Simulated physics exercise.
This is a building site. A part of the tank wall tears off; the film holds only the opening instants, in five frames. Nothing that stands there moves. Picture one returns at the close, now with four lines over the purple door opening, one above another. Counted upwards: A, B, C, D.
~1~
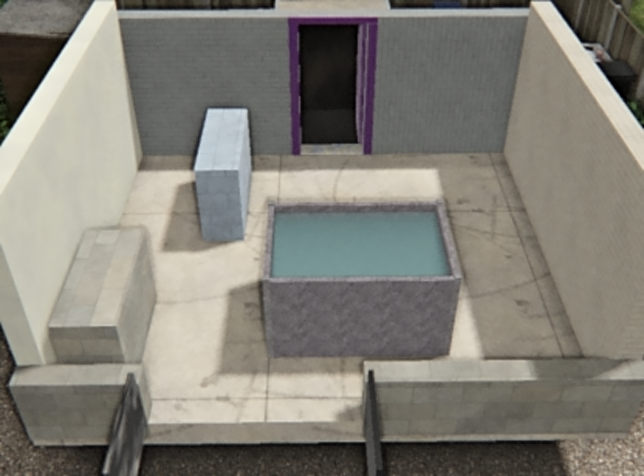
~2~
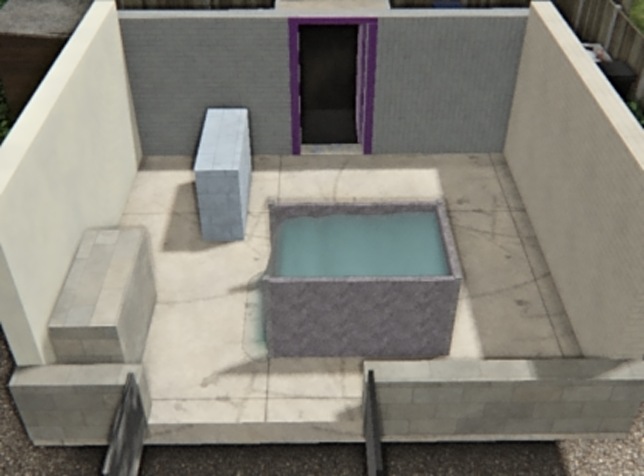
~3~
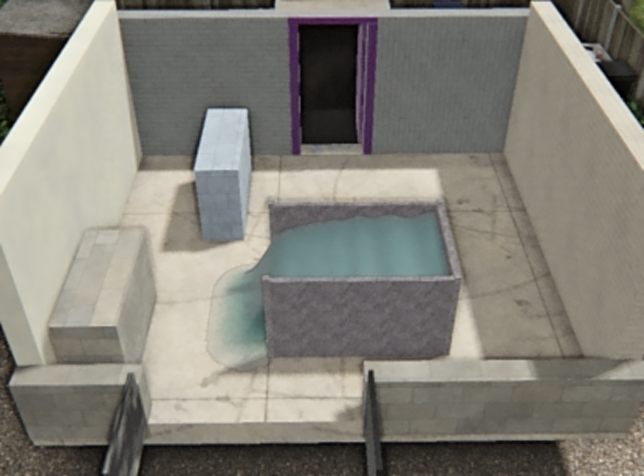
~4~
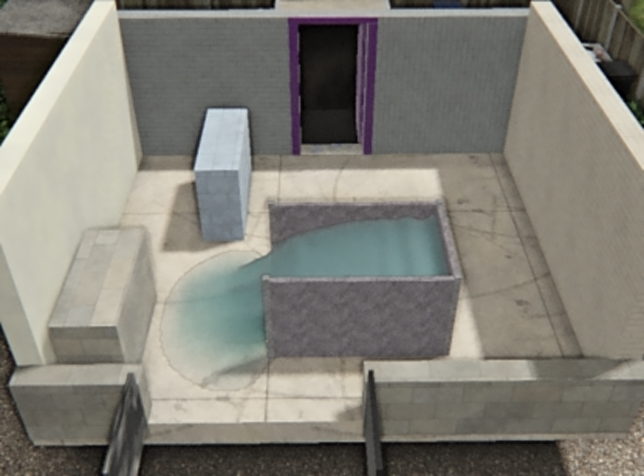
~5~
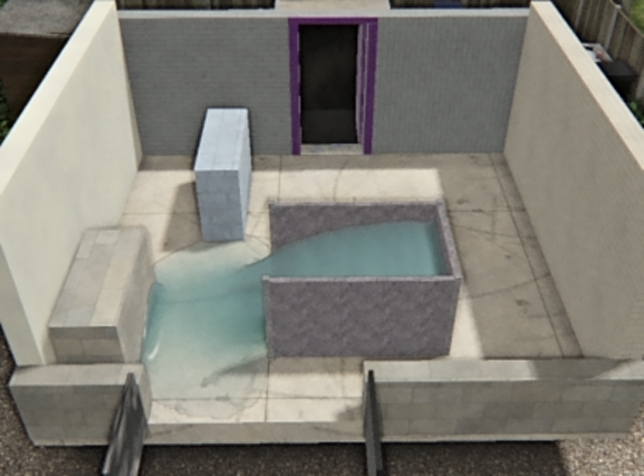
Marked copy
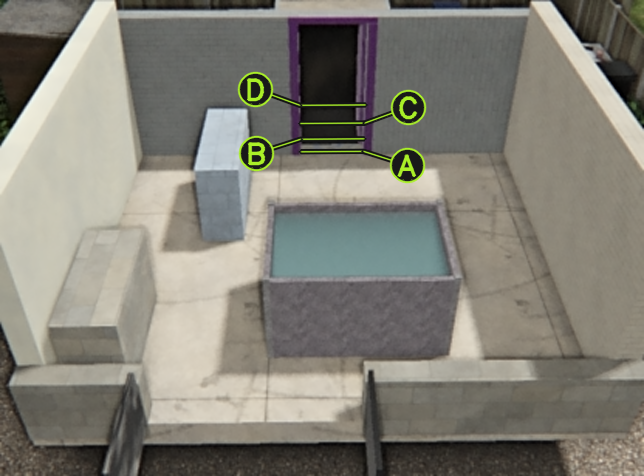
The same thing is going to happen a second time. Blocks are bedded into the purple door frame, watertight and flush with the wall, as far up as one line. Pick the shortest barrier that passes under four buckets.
A is the one.
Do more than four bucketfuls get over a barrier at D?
No, that is safe.
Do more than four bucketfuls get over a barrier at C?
No.
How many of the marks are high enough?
All of them.
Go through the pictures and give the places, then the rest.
Water in the tank at rest, its middle at (358, 245); foot of the purple doorway at (332, 154); open gate at (254, 359).
Water covers 2 % of the ground and shows as far out as (264, 317).
Water covers 4 % of the ground and shows as far out as (238, 272).
Water covers 10 % of the ground and shows as far out as (203, 266).
Water covers 16 % of the ground and shows as far out as (183, 260).
On the marked copy, A at (332, 151); B at (332, 139); C at (332, 123); D at (332, 105); from the bottom up A, B, C, D.
Choosing A, a splash gets over, under a bucket.
Choosing B, nothing gets over.
Choosing C, nothing gets over.
Choosing D, nothing gets over.
